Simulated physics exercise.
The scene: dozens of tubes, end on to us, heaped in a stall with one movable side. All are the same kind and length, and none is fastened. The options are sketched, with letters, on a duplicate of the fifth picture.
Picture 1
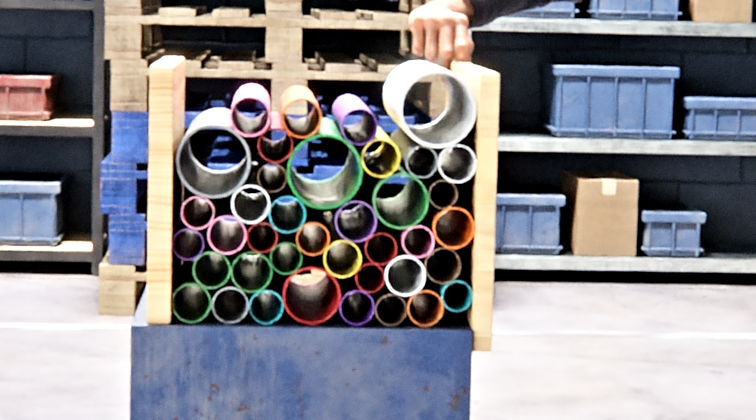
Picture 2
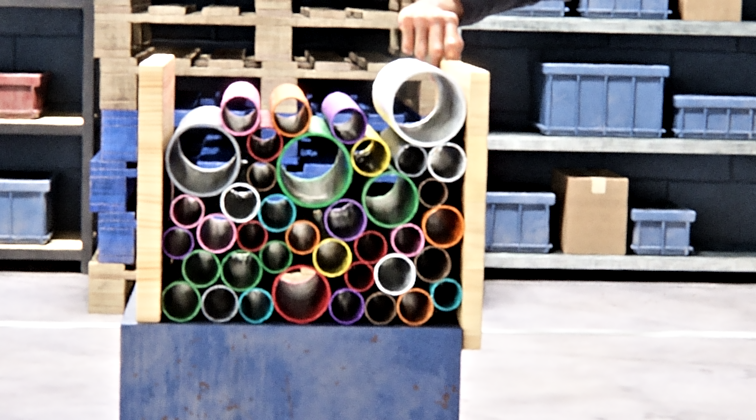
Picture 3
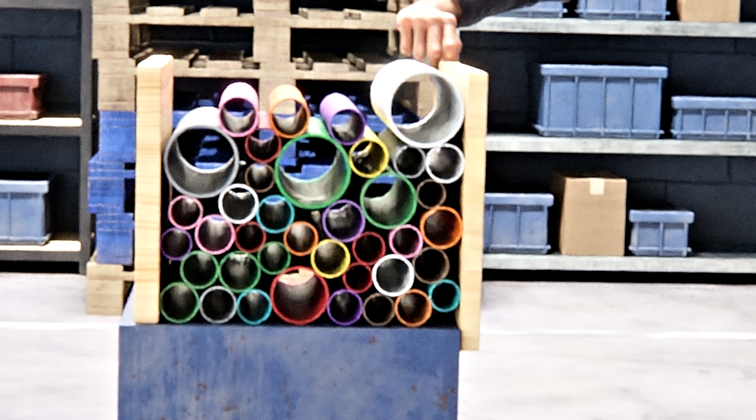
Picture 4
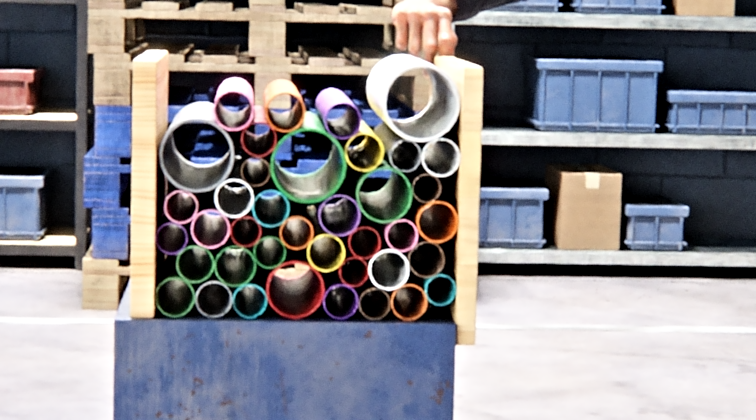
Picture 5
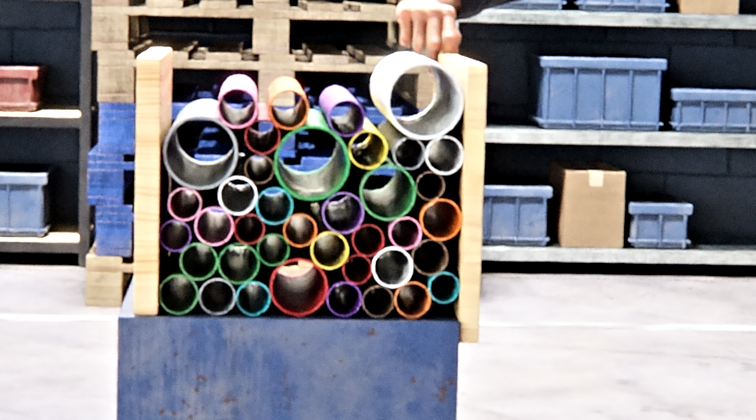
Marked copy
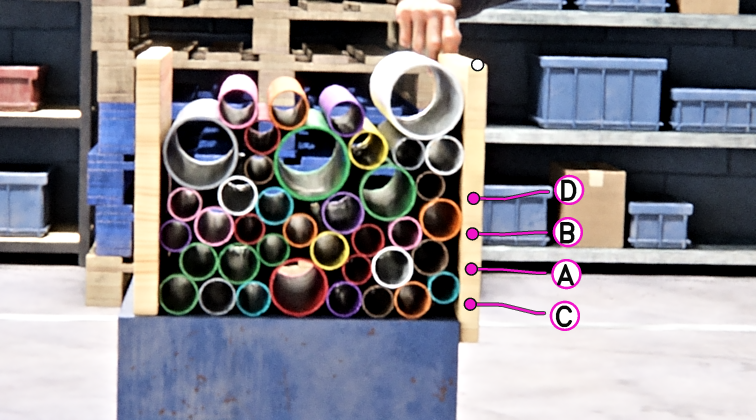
A hand gripping the top right of an open-fronted stall stays nearly still as the view, level and facing the tube ends, shifts slightly so everything slides a little left, then barely wavers. Dozens of tubes rimmed in green, purple, pink, red, orange and white lie heaped between pale wooden side boards on a scuffed blue base. Pallets stand behind, shelves of blue bins flank them, and the tubes show no clear movement within the heap.
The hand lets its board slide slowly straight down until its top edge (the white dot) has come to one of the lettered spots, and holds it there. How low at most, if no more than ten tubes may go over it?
It can be let down to A.
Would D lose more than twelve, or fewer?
Fewer than twelve.
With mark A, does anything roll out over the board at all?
Yes.
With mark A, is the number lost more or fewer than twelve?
It loses fewer than twelve.
On the copy, A at (471, 269); B at (472, 234); C at (470, 304); D at (473, 199); the white dot at (477, 65).
On A. First, top of the board (464, 161).
Then, top of the board (461, 265).
Finally, top of the board (461, 268), nine out over the board.
By contrast, B two out over the board; C more than ten out over the board; D none out over the board.
